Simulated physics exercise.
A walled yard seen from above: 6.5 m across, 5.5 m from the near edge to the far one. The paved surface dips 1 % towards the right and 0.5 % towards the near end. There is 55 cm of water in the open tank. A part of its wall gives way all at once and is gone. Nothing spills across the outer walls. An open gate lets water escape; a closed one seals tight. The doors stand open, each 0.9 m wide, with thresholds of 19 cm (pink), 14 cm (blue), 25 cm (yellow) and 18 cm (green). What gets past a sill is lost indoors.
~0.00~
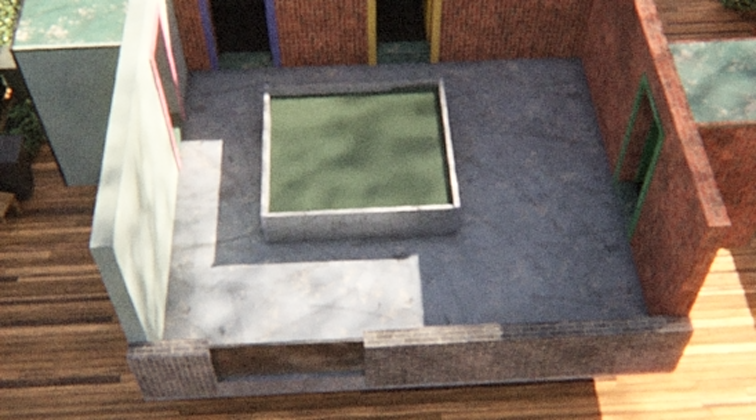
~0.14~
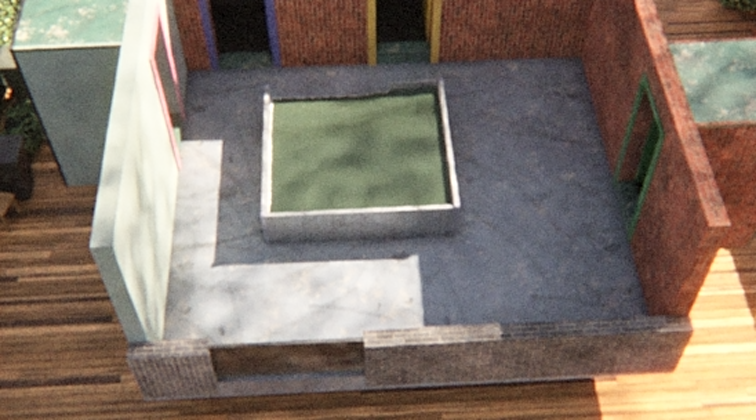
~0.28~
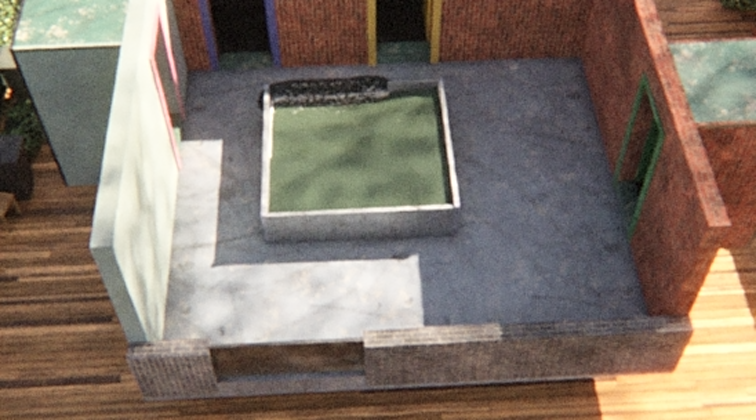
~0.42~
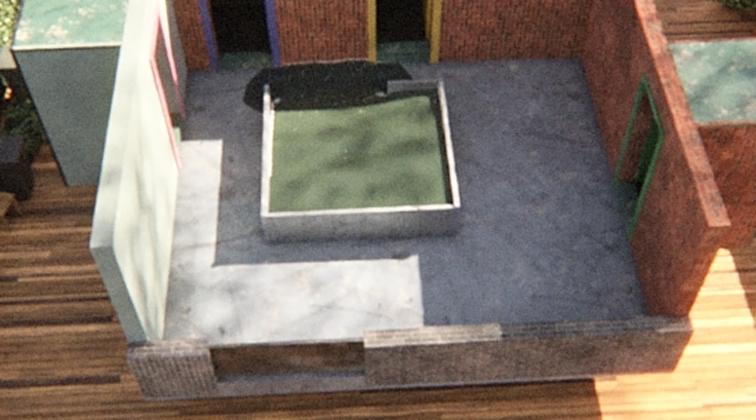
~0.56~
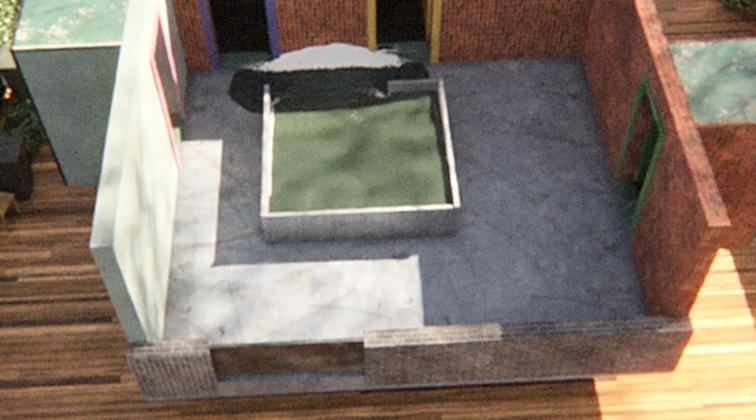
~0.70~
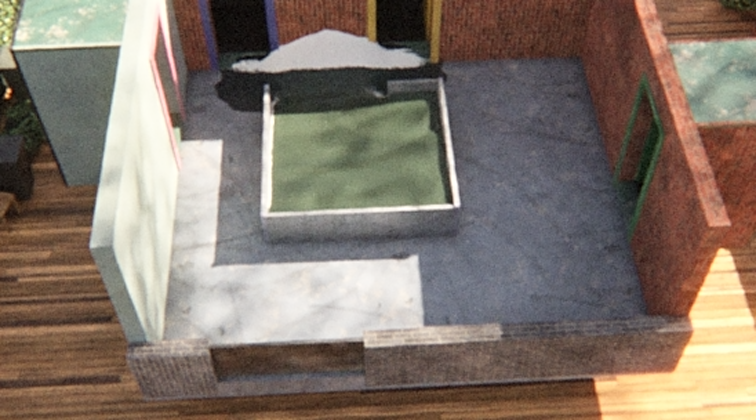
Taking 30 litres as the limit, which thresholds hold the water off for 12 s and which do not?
The water let in: At the pink door it stays under the limit; at the blue door it exceeds the limit; at the yellow door it keeps below the limit; at the green door it keeps below the limit.
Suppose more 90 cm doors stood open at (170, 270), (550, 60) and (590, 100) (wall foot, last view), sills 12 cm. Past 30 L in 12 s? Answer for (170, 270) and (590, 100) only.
In turn: Below, past it.
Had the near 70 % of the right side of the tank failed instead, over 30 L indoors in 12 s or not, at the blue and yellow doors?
Then: Blue under, yellow below.
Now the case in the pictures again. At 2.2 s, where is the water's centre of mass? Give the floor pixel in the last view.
At about (348, 133).
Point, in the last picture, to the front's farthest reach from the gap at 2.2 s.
Around (582, 60).
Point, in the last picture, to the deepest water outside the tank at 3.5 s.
Around (199, 74).
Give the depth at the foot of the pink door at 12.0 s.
About 5.0 cm.
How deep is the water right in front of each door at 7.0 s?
In cm: Pink 9, blue 13, yellow 11, green 6.
After 1.4 s water covers 15 % of the floor and is deepest (46 cm) near (332, 69); pink door not reached, blue door 24 cm at the sill, 7 L in, yellow door 24 cm at the sill, 3 L in, green door not reached.
After 2.2 s water covers 35 % of the floor and is deepest (45 cm) near (188, 74); pink door 14 cm at the sill, 0 L in, blue door 26 cm at the sill, 42 L in, yellow door 24 cm at the sill, 7 L in, green door not reached.
After 3.5 s water covers 60 % of the floor and is deepest (30 cm) near (199, 74); pink door 16 cm at the sill, 0 L in, blue door 24 cm at the sill, 100 L in, yellow door 18 cm at the sill, 11 L in, green door 7 cm at the sill, 0 L in.
After 7.0 s water covers 95 % of the floor and is deepest (17 cm) near (452, 355); pink door 9 cm at the sill, 1 L in, blue door 13 cm at the sill, 133 L in, yellow door 11 cm at the sill, 11 L in, green door 6 cm at the sill, 0 L in.
After 12.0 s water covers 100 % of the floor and is deepest (18 cm) near (500, 87); pink door 5 cm at the sill, 1 L in, blue door 7 cm at the sill, 133 L in, yellow door 7 cm at the sill, 11 L in, green door 9 cm at the sill, 0 L in.
